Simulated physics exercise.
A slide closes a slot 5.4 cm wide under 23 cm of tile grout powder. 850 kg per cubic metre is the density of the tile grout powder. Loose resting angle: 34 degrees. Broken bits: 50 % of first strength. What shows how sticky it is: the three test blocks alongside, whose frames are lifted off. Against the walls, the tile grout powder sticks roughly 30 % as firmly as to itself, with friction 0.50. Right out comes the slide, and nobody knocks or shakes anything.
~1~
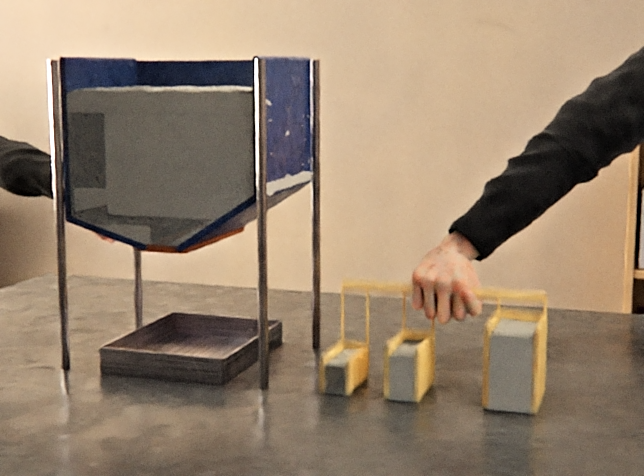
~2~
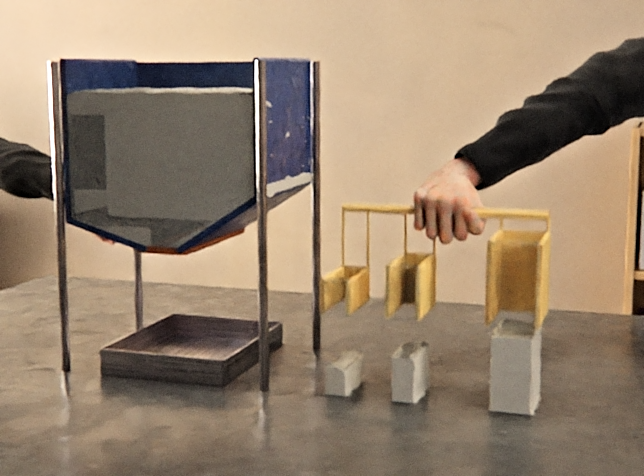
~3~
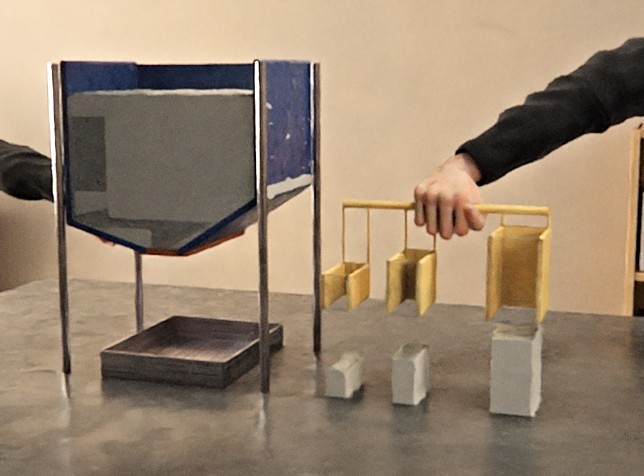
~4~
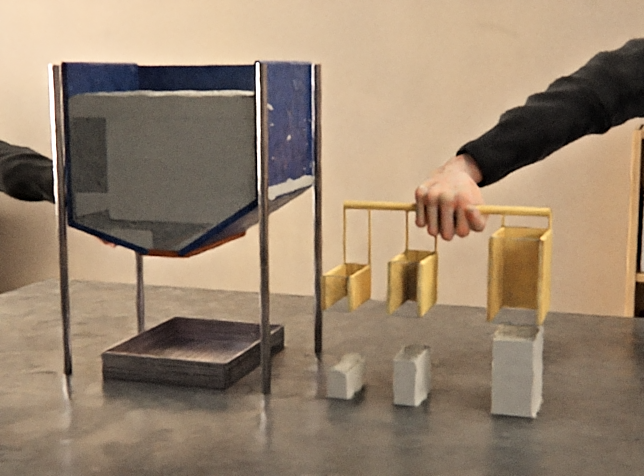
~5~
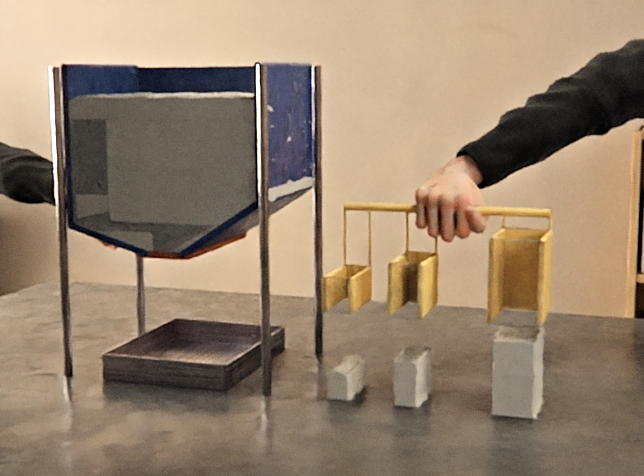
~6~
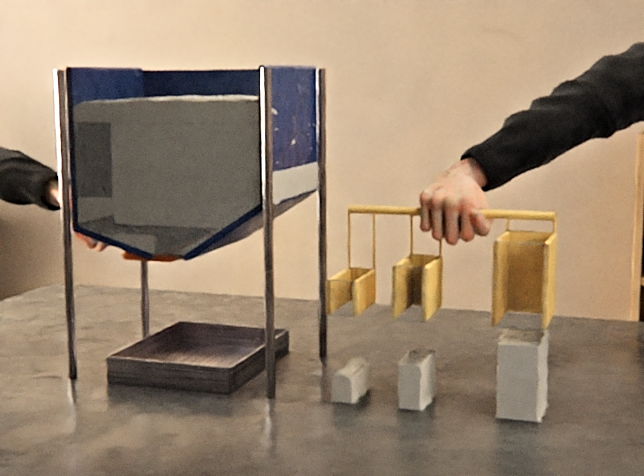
A hand lifted a yellow frame off three gray blocks of rising height and held it above them, while the blue bin of gray powder beside them barely shifted as another hand moved at its left.
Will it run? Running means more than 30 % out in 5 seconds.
No.
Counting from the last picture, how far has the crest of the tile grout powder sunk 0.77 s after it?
Around 0.0 cm.
Another 0.35 s on from the sixth picture, 0 % has run out.
Another 0.77 s on from the sixth picture, 0 % has run out.
Another 1.18 s on from the sixth picture, 0 % has run out.
Another 1.60 s on from the sixth picture, 0 % has run out.
Another 4.90 s on from the sixth picture, at the end, 0 % has run out.
